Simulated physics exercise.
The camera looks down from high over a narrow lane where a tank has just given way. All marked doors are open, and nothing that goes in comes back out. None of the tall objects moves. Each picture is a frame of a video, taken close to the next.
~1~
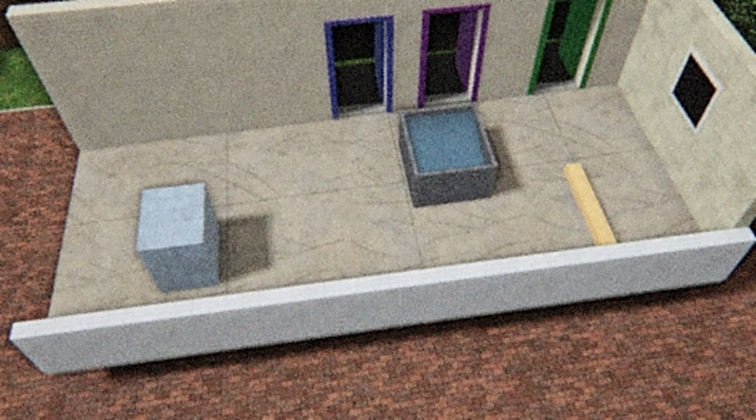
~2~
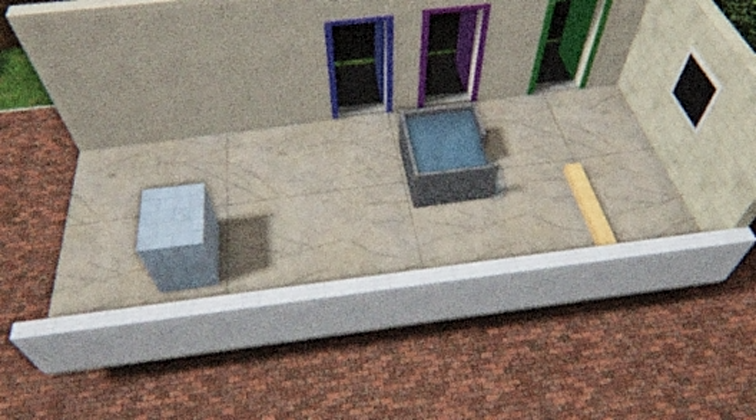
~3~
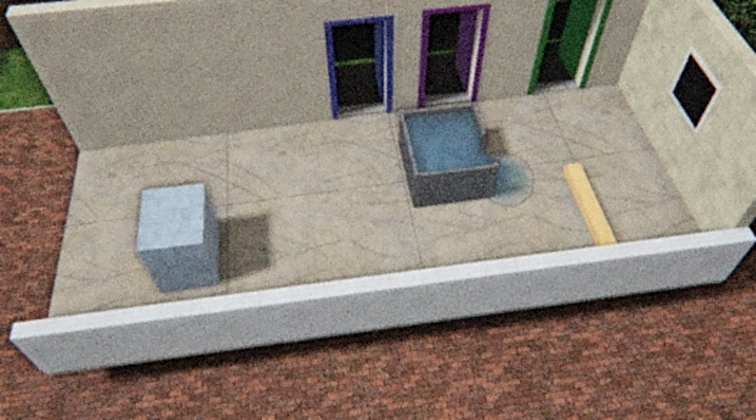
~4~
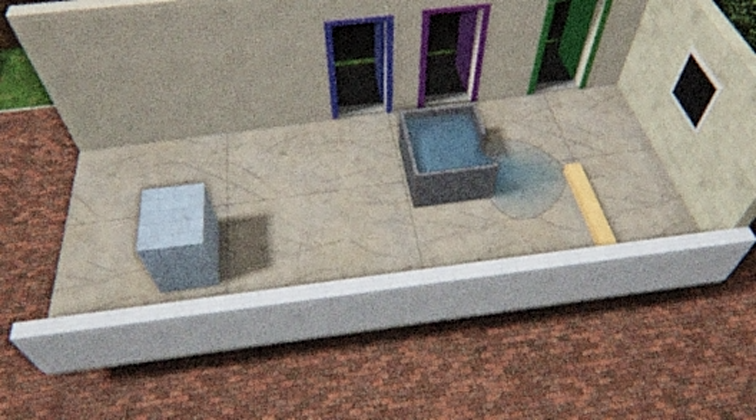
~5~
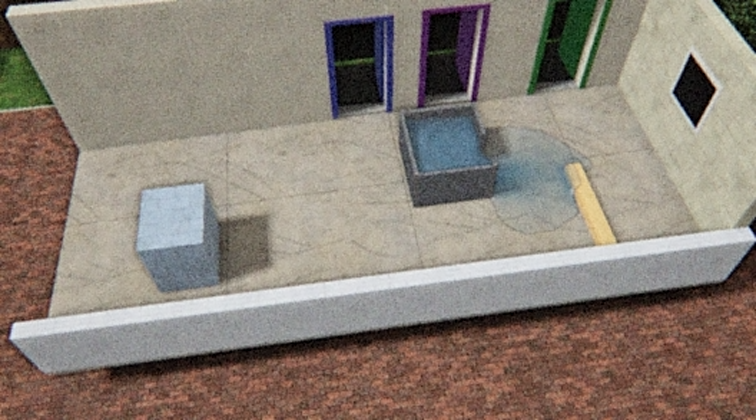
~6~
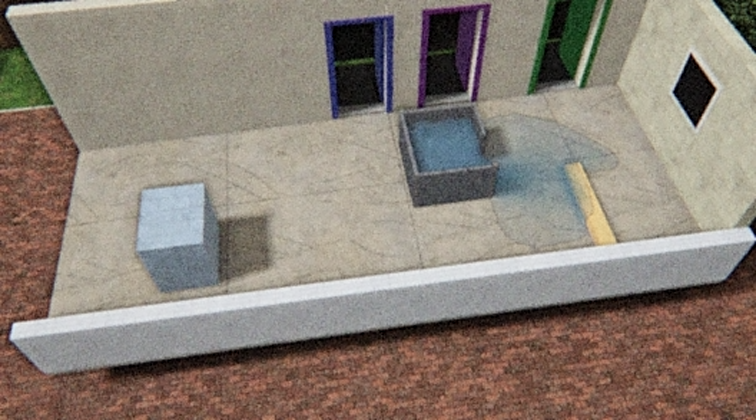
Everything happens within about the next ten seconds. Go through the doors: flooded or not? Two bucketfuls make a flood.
In the end green door: Overshoots, purple door: Does not overshoot, blue door: Does not overshoot.
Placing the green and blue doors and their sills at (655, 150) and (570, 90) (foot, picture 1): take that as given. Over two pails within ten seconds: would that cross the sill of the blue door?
Blue door: It tops the limit.
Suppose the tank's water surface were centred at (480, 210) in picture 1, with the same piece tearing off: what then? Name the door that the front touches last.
Door: The blue one.
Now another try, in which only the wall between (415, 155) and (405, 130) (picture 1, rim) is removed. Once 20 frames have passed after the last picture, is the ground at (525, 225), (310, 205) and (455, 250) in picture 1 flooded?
Listed order gives left alone; sopping; left alone.
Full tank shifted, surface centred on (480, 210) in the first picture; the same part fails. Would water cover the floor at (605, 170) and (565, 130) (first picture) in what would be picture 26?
Result: Inundated; inundated.
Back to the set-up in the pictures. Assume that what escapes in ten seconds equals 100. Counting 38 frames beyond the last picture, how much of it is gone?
About 25 per cent.
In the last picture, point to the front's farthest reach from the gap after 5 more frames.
I'd point to (616, 98).
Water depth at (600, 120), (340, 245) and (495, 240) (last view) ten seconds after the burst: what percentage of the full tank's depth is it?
Readings in sequence: 4, 2, 2 percent.
A moment on, water covers 25 % of the floor; the green door wet at the sill, nothing in, the purple door not reached, the blue door not reached.
Next, water covers 30 % of the floor; the green door under two buckets in, the purple door wet at the sill, nothing in, the blue door not reached.
Then, water covers 40 % of the floor; the green door over two buckets in, the purple door wet at the sill, nothing in, the blue door not reached.
Later, water covers 65 % of the floor; the green door over two buckets in, the purple door wet at the sill, nothing in, the blue door wet at the sill, nothing in.
In the end, water covers 85 % of the floor; the green door over two buckets in, the purple door wet at the sill, nothing in, the blue door wet at the sill, nothing in.
